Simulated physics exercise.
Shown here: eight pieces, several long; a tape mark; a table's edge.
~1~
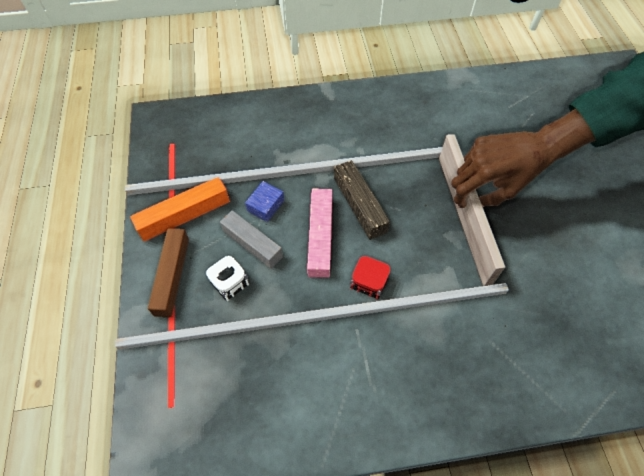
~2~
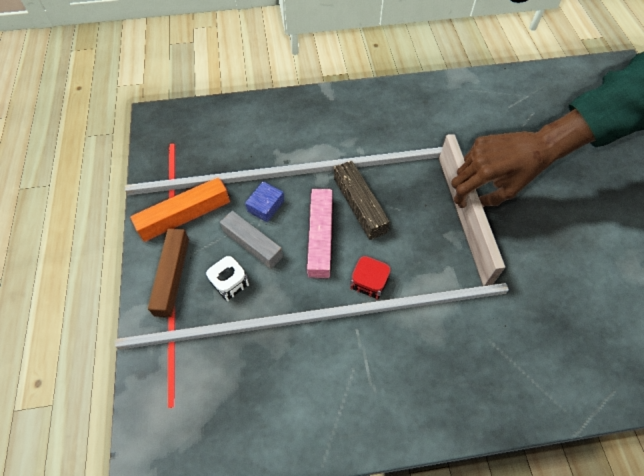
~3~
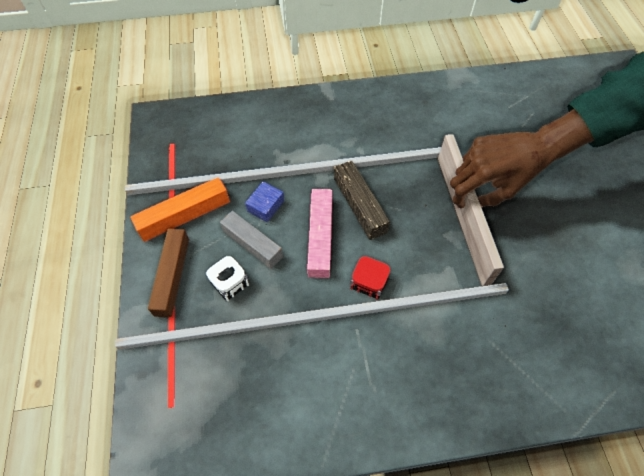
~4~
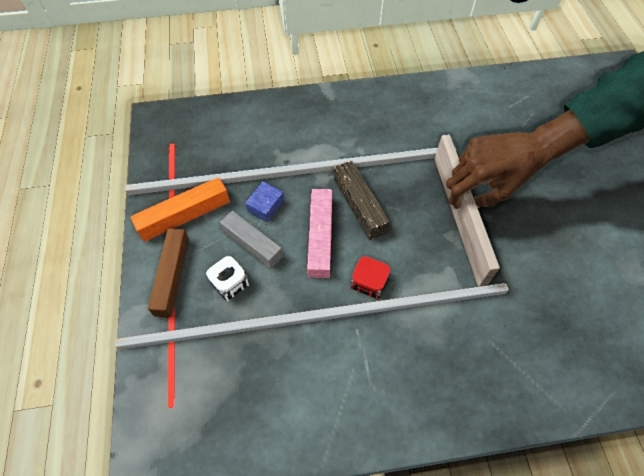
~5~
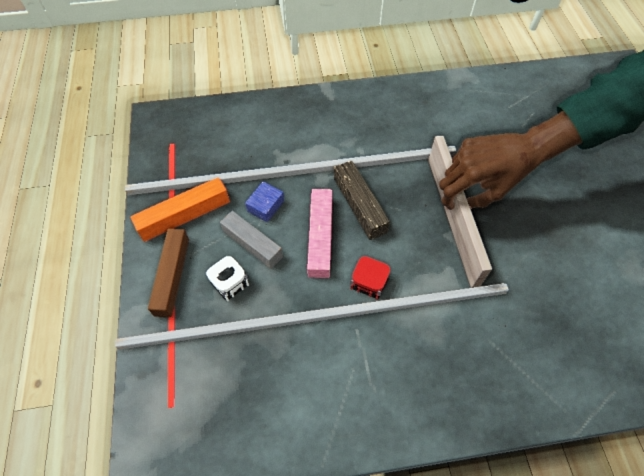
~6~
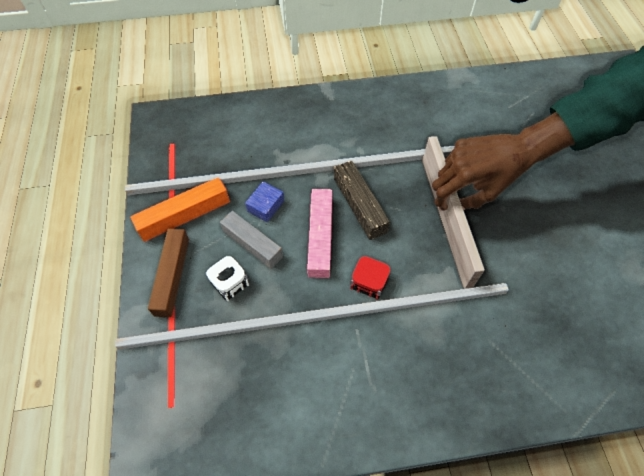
A hand slides a wooden board slightly left between two rails toward scattered, unmoving blocks.
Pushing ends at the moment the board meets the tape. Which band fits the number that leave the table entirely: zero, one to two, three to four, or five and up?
Lost: Three or four.
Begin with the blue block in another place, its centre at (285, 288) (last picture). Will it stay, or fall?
Lab note: It does not drop.
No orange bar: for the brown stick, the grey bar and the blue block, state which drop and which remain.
Brown stick: Is gone; grey bar: Is gone; blue block: Is still there.
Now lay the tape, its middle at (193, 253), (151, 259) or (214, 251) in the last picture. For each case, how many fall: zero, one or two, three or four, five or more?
Per place, in order: One to two; at least five; one to two.
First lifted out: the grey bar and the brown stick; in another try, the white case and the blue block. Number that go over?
The number is 2 for the first case and 3 for the second.
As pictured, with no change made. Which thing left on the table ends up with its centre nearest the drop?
Closest at the end: The white case.
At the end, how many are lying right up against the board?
Counting them up gives 2.
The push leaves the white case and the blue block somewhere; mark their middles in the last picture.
The first comes to rest at (115, 313), and the second at (129, 206).
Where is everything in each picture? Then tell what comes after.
Brown stick (170, 272); orange bar (182, 209); white case (228, 278); board (468, 207); tape (172, 256), in the first frame.
Orange bar (182, 209); blue block (265, 202), in the second frame.
White case (228, 279); black bar (361, 199), in the third frame.
Brown stick (170, 272); board (463, 207), in the fourth frame.
Orange bar (182, 209); pink bar (321, 232), in the fifth frame.
Brown stick (170, 272); orange bar (182, 209); white case (228, 279); board (450, 209); tape (172, 256), in the sixth frame.
A little later, none off yet; brown stick at rest near (170, 272); orange bar at rest near (182, 209); white case at rest near (228, 279).
When it is over, the number that fall off is three or four; down, grey bar, orange bar and brown stick.
